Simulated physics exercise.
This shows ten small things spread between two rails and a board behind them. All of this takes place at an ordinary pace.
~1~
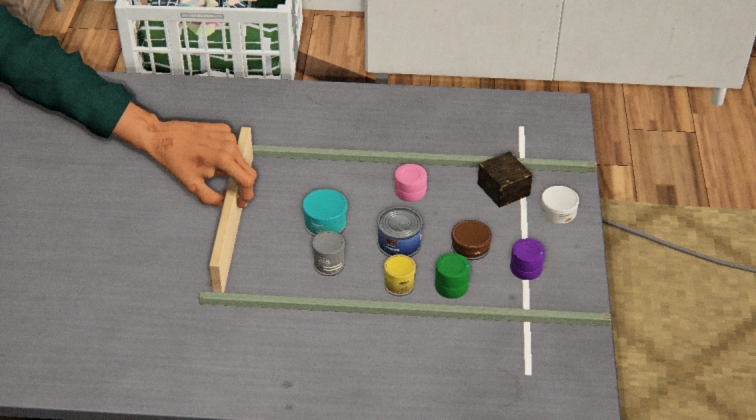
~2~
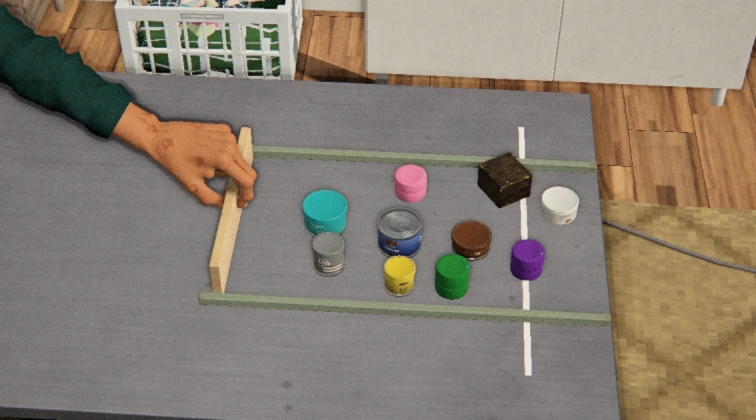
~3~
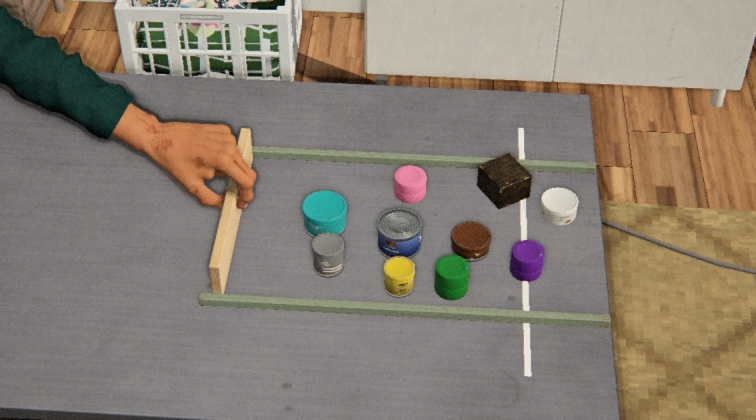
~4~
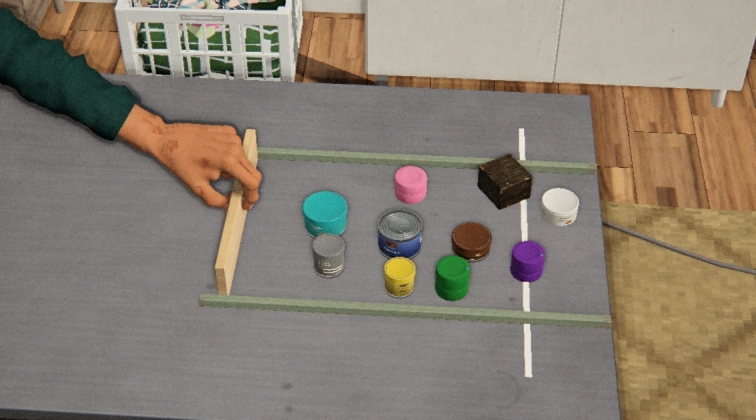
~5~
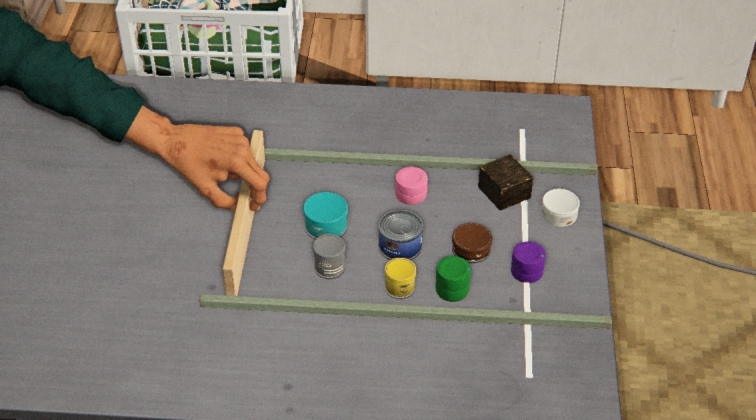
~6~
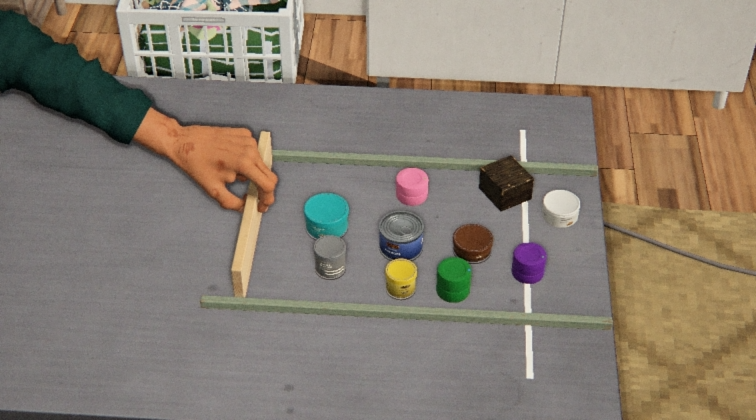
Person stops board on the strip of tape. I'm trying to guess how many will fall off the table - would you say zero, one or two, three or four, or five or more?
I would say zero.
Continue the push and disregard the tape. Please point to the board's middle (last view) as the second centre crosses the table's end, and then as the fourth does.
About (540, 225) and about (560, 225).
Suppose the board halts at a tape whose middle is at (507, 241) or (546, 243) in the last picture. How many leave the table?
Try 1: 0; try 2: 2.
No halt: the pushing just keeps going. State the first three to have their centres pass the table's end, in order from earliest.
Order, earliest first: Purple lid, brown pot, black block.
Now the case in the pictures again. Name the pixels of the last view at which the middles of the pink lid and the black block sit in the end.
Pink lid: About (541, 188); black block: About (575, 181).
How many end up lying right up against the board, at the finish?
4 are in contact with it.
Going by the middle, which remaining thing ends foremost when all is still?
That would be the purple lid, which ends nearest.
Early on, none off yet; white tub at rest near (561, 209); purple lid at rest near (529, 263); black block at rest near (506, 183).
A while later, none off yet; white tub at rest near (561, 209); purple lid travelled about its own width near (569, 269); black block travelled about its own width near (537, 181).
Finally, the number that fall off is zero.
